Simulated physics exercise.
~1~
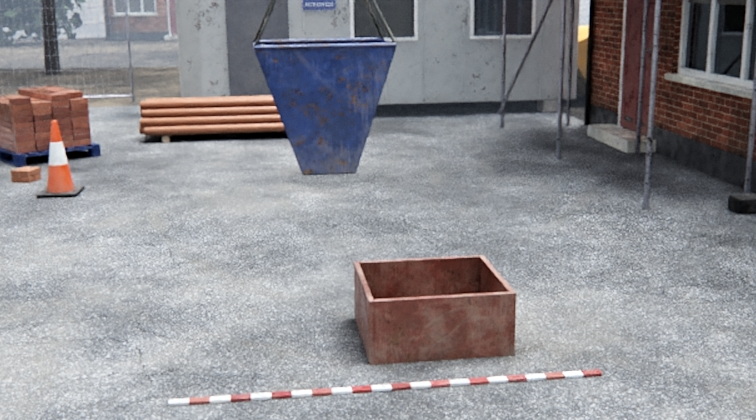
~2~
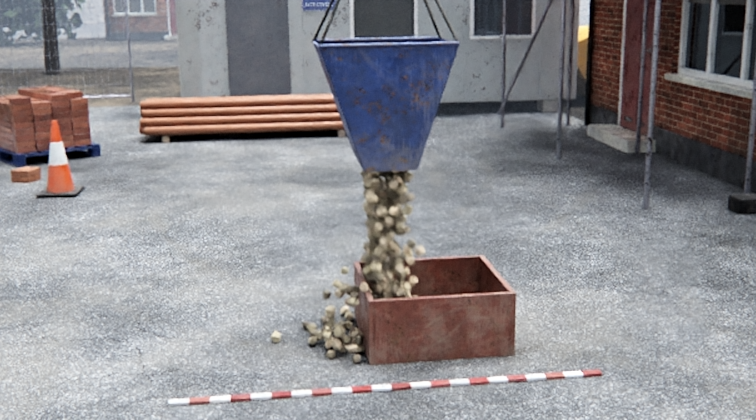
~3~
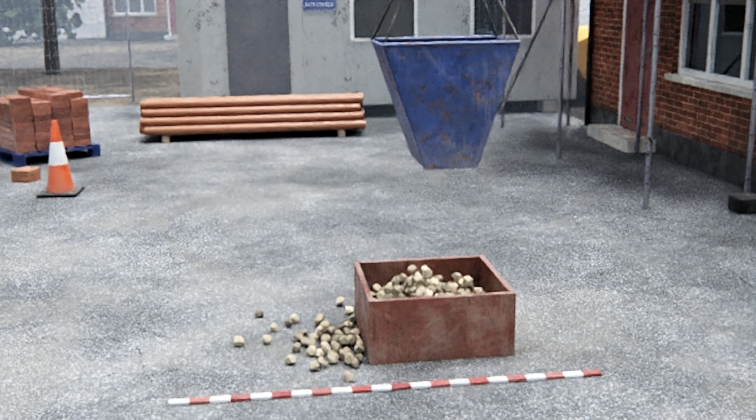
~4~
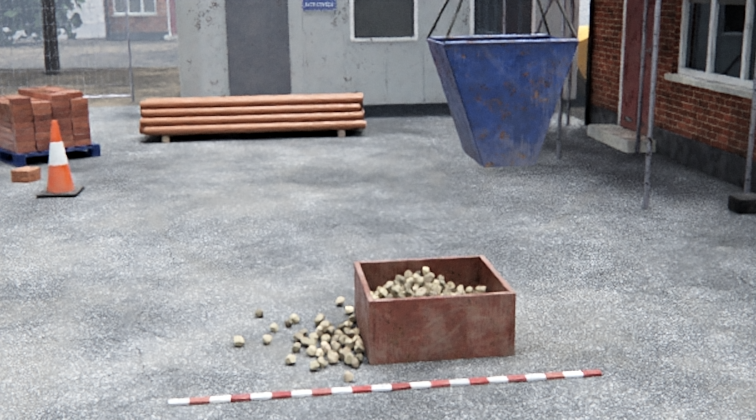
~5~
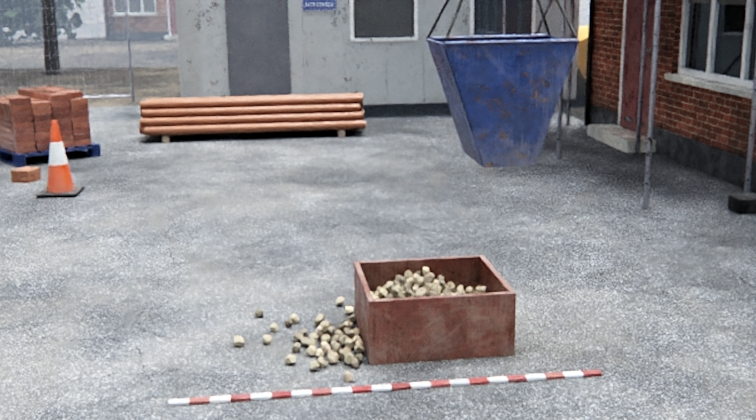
A blue skip moves right, dropping stones mostly into a bin, some left of it.
